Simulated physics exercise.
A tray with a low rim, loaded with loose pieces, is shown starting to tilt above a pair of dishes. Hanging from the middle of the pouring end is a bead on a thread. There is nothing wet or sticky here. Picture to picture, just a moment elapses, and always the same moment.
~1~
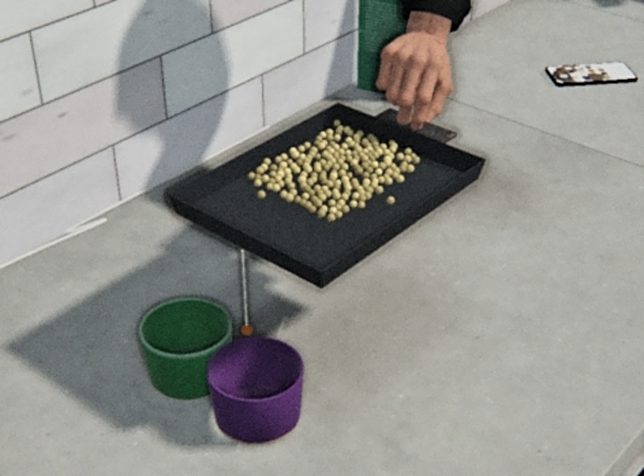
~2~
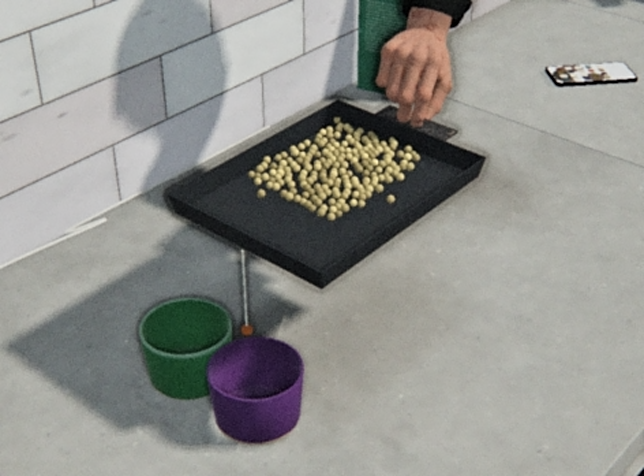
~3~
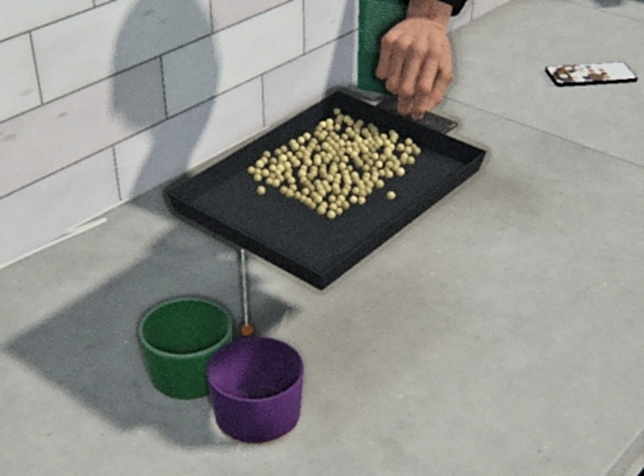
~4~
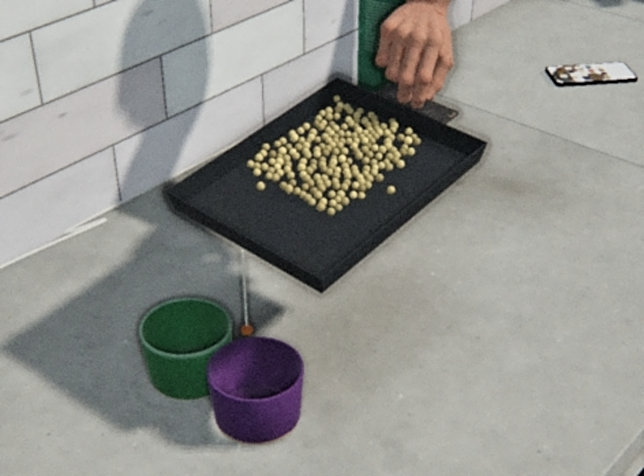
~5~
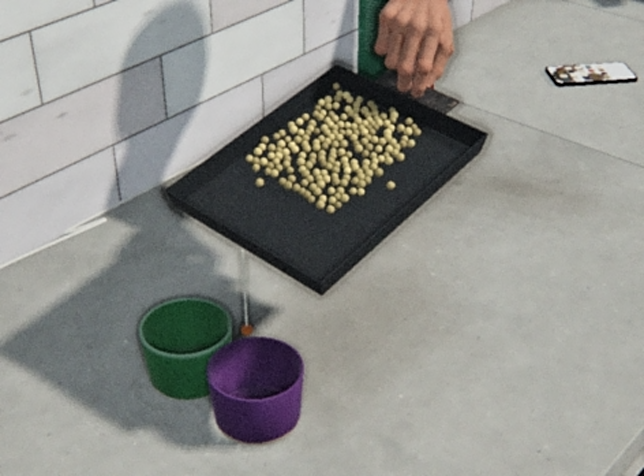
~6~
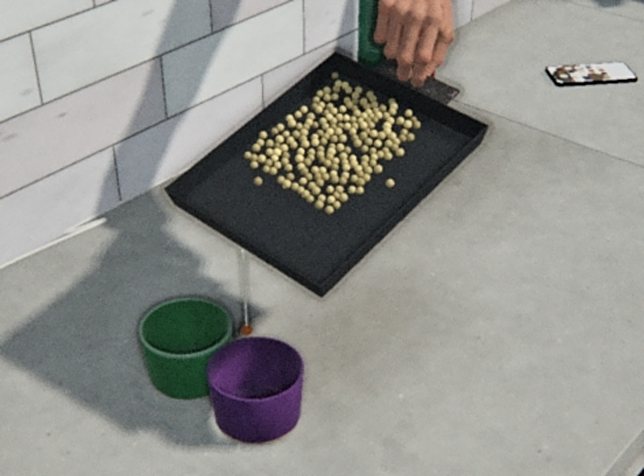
On a grey countertop against a white tiled wall, seen from above at an angle by a still camera, a phone lies at the upper right. A hand holds a black, low-rimmed tray of pale yellow-green soya beans above a green dish on the left and a purple one on the right, an orange bead hanging on a thread. The hand gradually raises the tray's far end, tilting it slightly toward the dishes, and the beans barely shift.
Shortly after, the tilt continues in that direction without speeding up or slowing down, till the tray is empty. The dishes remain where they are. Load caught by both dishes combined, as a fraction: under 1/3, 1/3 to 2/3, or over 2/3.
The share caught is small, below one third.
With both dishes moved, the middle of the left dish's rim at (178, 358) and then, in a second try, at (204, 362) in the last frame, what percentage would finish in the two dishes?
First placement: 10 per cent; second placement: 60 per cent.
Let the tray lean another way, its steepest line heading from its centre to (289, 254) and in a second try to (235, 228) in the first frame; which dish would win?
Try one: Right-side dish; try two: Left-side dish.
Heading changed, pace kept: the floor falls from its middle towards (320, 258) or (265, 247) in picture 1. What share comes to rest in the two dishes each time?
Lab note: Try 1 = 10 %, try 2 = 50 %.
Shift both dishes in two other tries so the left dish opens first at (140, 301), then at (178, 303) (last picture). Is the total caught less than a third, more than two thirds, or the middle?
On the first try the answer is under a third, and on the second it is under a third.
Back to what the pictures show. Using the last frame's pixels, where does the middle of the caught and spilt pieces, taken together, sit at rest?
Around (327, 467).
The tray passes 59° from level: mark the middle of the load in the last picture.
Centre estimate: (305, 275).
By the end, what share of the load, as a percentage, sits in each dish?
In the left dish you'd find about 0 % of the load, and in the right dish about 10 %.
Soon after the last picture, tray tipped steeply; most on the tray; a stray few in the right dish; a small part outside both; a stray few in the air.
A little later, tray tipped right over; about a third on the tray; a small part in the right dish; about a third outside both; about a quarter in the air.
Later still, tray tipped past a quarter turn; a small part in the right dish; most outside both.
At rest, tray tipped past a quarter turn; a small part in the right dish; none in the left dish; most outside both.
